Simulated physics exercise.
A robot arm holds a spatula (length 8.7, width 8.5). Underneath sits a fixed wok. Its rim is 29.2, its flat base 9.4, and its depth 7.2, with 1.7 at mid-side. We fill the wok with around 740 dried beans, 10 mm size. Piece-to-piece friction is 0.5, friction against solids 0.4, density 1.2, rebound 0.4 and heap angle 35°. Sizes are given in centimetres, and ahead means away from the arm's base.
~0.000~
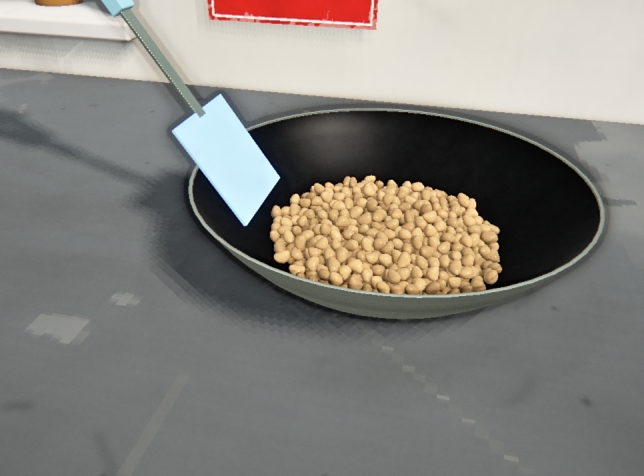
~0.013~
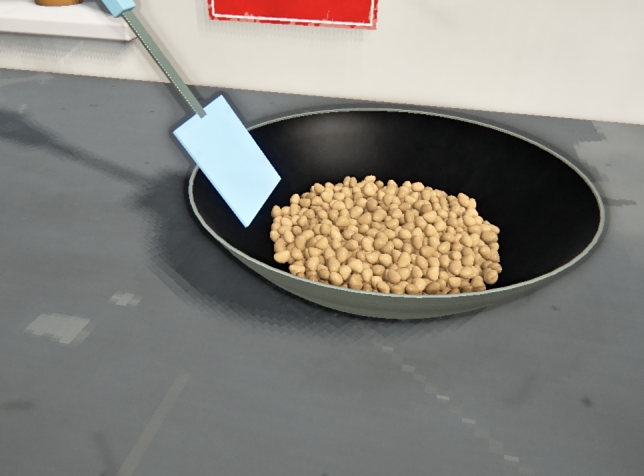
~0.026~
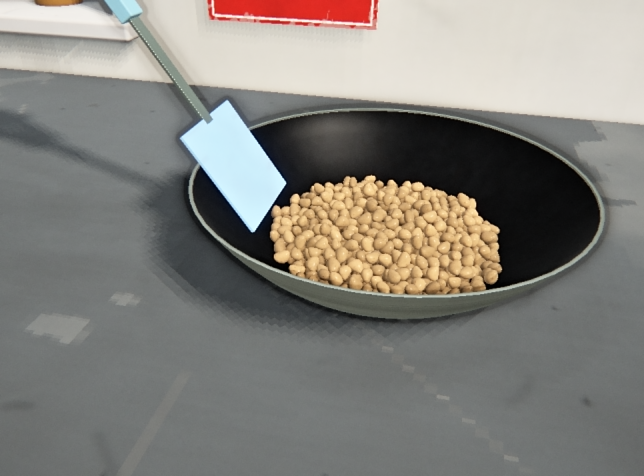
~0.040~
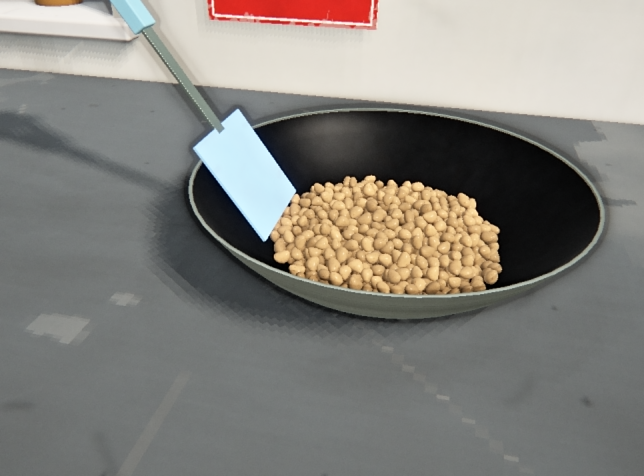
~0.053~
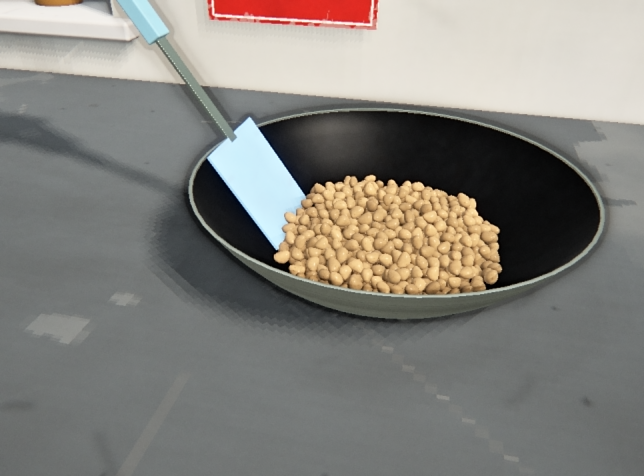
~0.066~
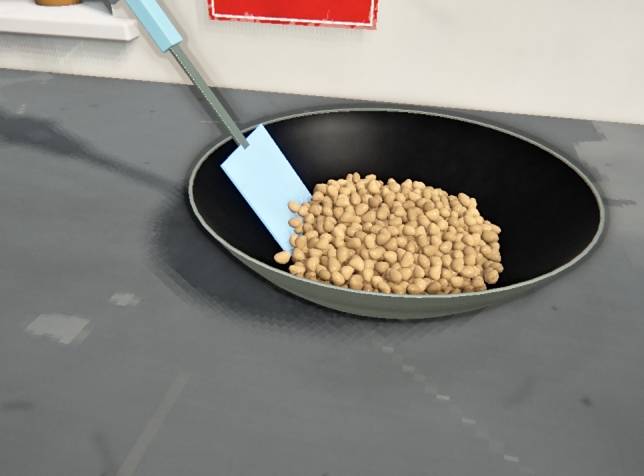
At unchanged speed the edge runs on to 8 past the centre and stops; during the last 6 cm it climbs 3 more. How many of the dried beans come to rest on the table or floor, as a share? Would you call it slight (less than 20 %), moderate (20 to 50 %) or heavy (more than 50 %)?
I would call it slight, less than 20 %.
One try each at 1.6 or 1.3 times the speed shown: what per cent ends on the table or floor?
Try one about 30 %, try two about 25 %.
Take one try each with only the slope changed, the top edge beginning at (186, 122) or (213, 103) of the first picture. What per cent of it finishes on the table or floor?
Roughly 10% and 15%.
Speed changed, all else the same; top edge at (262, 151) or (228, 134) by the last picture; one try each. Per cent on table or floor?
25 % and 0 %.
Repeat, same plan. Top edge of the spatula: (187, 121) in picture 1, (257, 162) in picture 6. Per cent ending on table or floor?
Some 35 per cent.
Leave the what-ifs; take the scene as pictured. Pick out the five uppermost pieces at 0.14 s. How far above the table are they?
Roughly 5 cm.
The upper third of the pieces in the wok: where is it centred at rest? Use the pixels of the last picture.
Pixel position: Approx. (524, 227).
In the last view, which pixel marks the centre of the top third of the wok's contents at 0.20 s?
It is centred at about (494, 217).
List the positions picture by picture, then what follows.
The first frame shows the spatula top edge at (198, 111), sloping 55°; upper third of the load around (386, 224), from x 275 to 495, top at y 180; 735 in the wok.
The second frame shows the spatula top edge at (199, 112), sloping 55°; upper third of the load around (386, 224), from x 275 to 495, top at y 180.
The third frame shows the spatula top edge at (206, 118), sloping 55°; upper third of the load around (386, 224), from x 275 to 495, top at y 180.
The fourth frame shows the spatula top edge at (217, 127), sloping 55°; upper third of the load around (386, 224), from x 275 to 495, top at y 180.
The fifth frame shows the spatula top edge at (230, 136), sloping 55°; upper third of the load around (384, 223), from x 275 to 495, top at y 180.
The sixth frame shows the spatula top edge at (243, 143), sloping 55°; upper third of the load around (385, 221), from x 280 to 495, top at y 180; 735 in the wok.
After 0.14 s, sloping 55°, highest piece 6 above the table; 735 in the wok.
After 0.20 s, sloping 55°, highest piece 7 above the table; 735 in the wok.
After 0.44 s, sloping 55°, highest piece 9 above the table; 658 in the wok, 44 on the table or floor, 33 on the blade or in flight.
After 1.49 s, sloping 55°, highest piece 8 above the table; 656 in the wok, 79 on the table or floor.
In the end, 656 in the wok, 79 on the table or floor. That is 11 % on the table or floor.
